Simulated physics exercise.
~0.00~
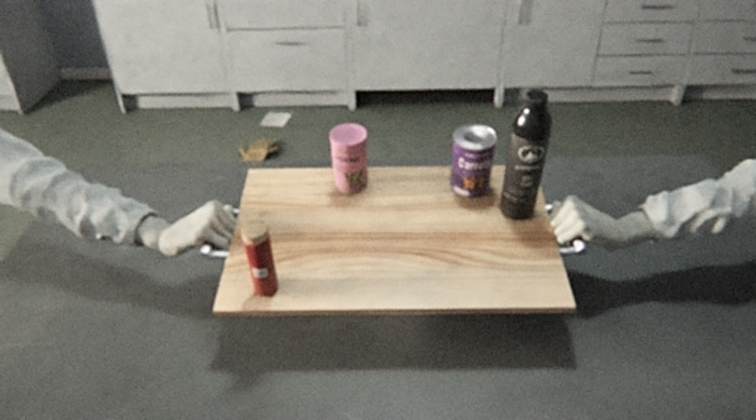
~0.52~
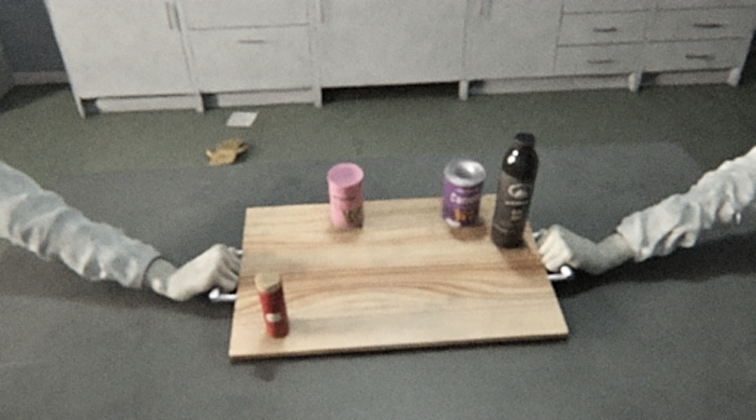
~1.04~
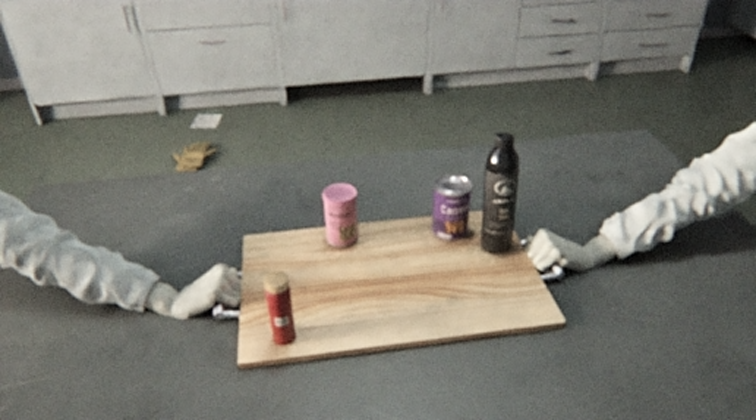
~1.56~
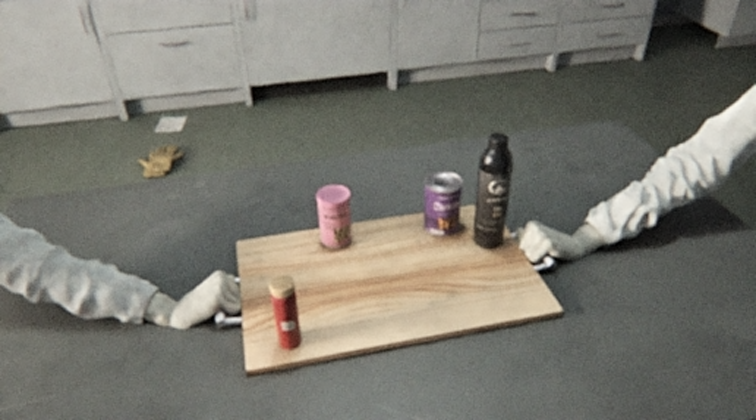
At first, two gloved hands hold a rimless wooden board by its side handles above a dark gray surface, with a pink tin, a purple tin, a tall black bottle and a small red shaker standing on it. The hands lower the board, and the items ride down with it, leaning slightly. The board then settles lower, turned a little, while the view drifts sideways past the white cabinets behind. The items come upright and keep their places on the wood. At the end, the board is still, the hands remain on the handles, and all four items, including the black bottle, are standing.
